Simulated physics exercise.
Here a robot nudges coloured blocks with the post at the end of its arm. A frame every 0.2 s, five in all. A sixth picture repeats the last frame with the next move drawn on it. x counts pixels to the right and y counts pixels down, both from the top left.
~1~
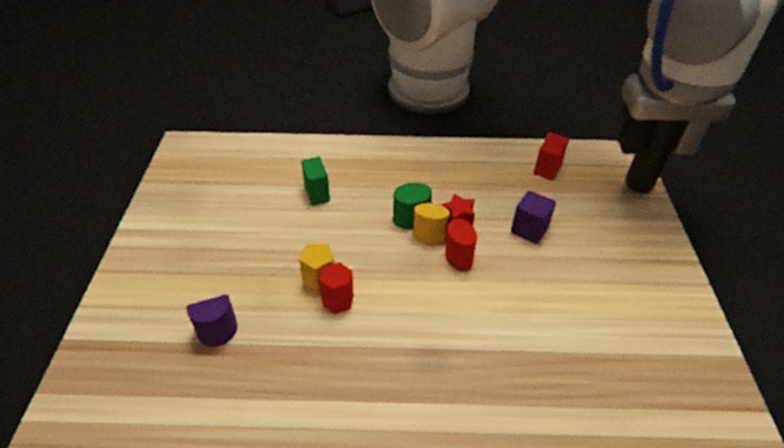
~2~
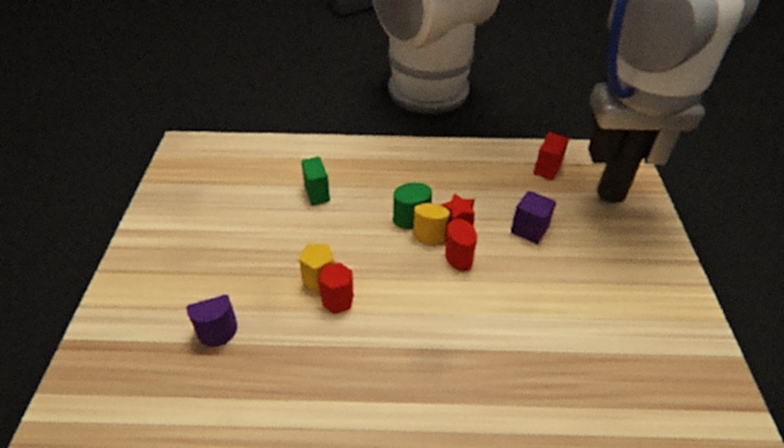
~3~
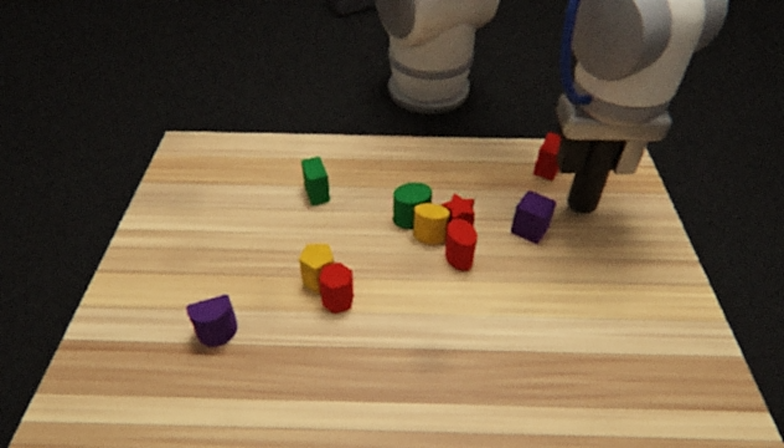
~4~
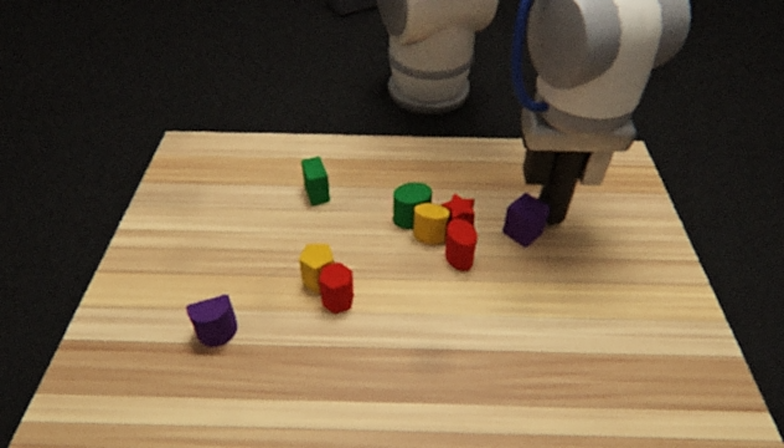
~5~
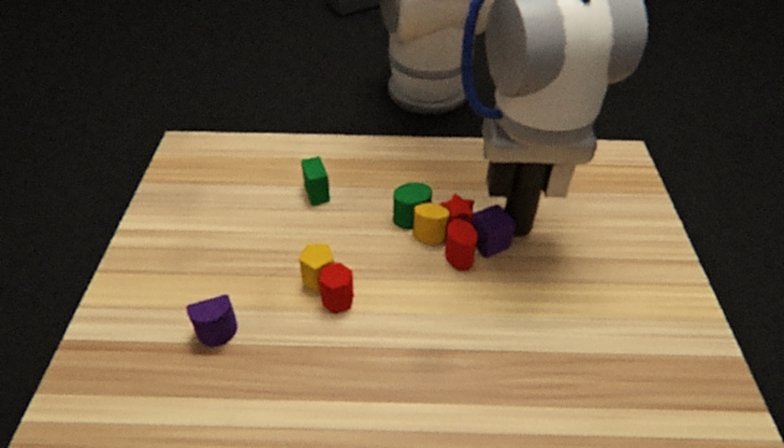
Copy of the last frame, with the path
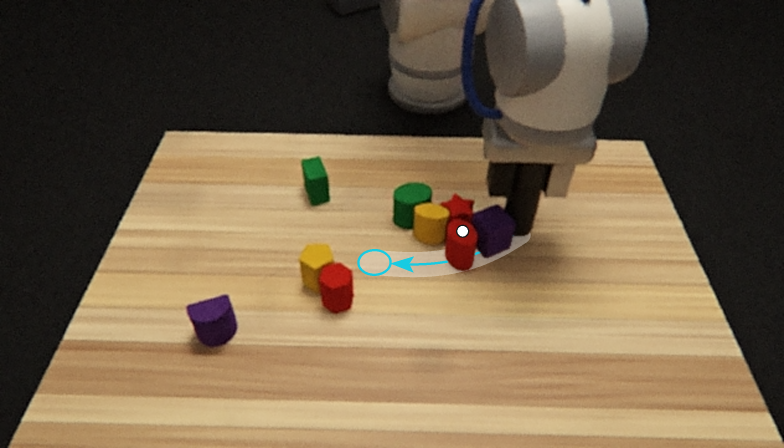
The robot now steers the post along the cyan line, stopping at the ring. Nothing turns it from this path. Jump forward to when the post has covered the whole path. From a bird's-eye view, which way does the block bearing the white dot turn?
From above, the turn goes anticlockwise.
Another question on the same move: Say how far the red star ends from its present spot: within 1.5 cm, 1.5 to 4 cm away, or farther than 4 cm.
The answer here is less than 1.5 cm.
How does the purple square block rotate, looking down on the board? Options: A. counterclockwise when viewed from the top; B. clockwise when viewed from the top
Option A.
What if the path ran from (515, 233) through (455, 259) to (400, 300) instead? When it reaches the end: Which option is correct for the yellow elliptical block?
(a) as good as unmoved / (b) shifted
Option b.
The line goes from (515, 233) by way of (476, 254) and (427, 264) to (375, 262); the dot is on the red elliptical block.
What follows on the original path. One third of the way, post at (477, 246); yellow elliptical block at (419, 210); red star at (452, 207), turned 35° clockwise; red elliptical block at (423, 246); purple square block at (451, 238).
Two thirds of the way, post at (426, 256); yellow elliptical block at (419, 210); red star at (452, 207), turned 35° clockwise; red elliptical block at (373, 265); purple square block at (399, 251).
At the end, post at (374, 254); red hexagonal block at (312, 287), turned 45° clockwise; yellow elliptical block at (419, 210); red star at (452, 207), turned 35° clockwise; red elliptical block at (347, 284), turned 45° anticlockwise; purple square block at (357, 260), turned 45° anticlockwise.
